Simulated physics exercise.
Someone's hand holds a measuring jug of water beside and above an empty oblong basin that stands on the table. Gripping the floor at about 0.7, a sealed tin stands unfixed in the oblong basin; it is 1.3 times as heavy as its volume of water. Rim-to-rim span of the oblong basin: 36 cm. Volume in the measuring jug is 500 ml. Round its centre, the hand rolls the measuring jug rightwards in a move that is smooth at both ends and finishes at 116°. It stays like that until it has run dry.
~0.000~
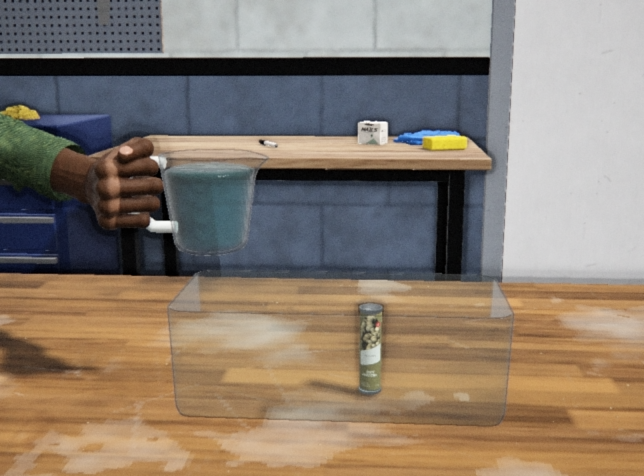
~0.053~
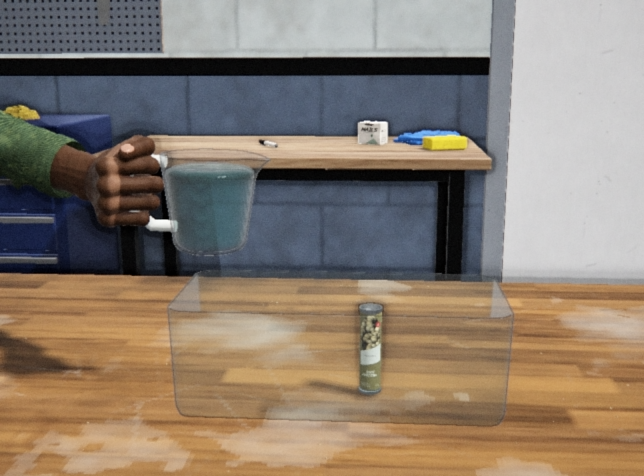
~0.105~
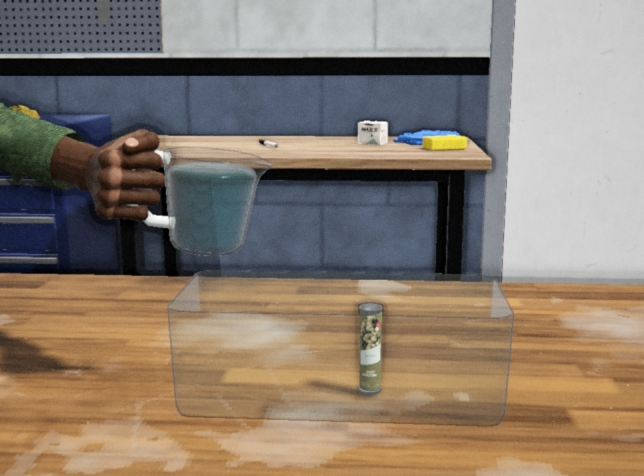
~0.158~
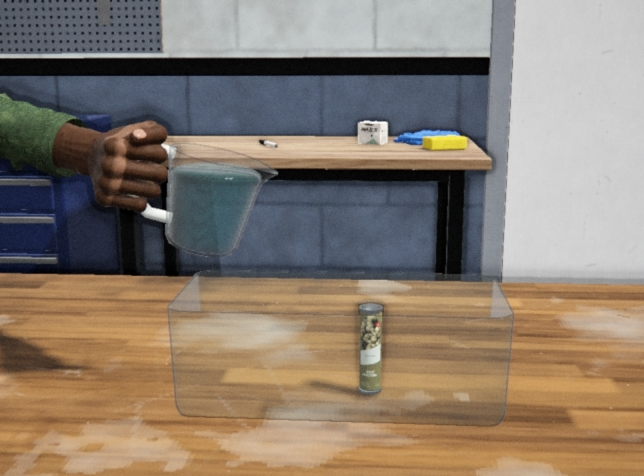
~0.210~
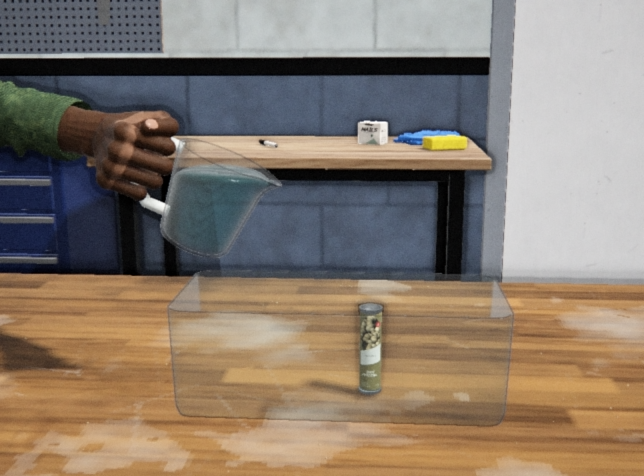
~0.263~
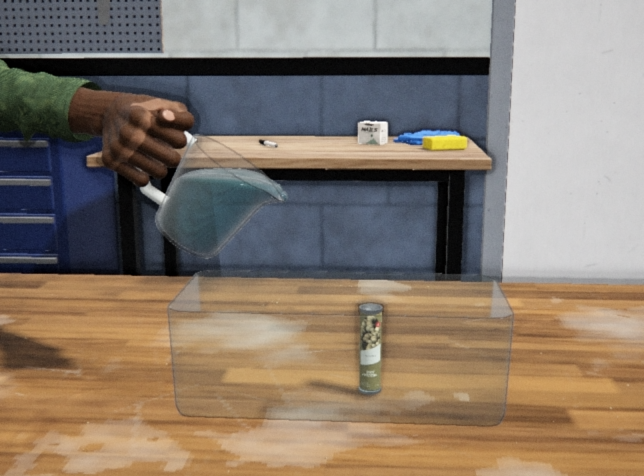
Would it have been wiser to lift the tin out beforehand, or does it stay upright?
Not tipped.
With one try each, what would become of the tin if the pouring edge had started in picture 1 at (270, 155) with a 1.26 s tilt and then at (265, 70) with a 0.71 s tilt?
In the first try it remains standing; in the second it comes down.
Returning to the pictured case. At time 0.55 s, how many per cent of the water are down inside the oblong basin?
I'd put it near 40 percent.
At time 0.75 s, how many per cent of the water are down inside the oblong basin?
Some 94 per cent.
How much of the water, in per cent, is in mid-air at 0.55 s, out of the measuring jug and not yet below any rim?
Close to 20 per cent, I'd say.
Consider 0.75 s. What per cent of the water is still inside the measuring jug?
I reckon near 2 per cent still sits there.
Then, 0.55 s in, the tilt is 102° and 39 per cent is still to pour; the tin stands where it began.
Then, 0.75 s in, the tilt is 116° and 2 per cent is still to pour; the tin stands where it began.
Then, 0.97 s in, the tilt is 116° and 0 per cent is still to pour; the tin stands where it began.
Then, 1.21 s in, the tilt is 116° and 0 per cent is still to pour; the tin stands where it began.
Finally, the tin stands where it began.
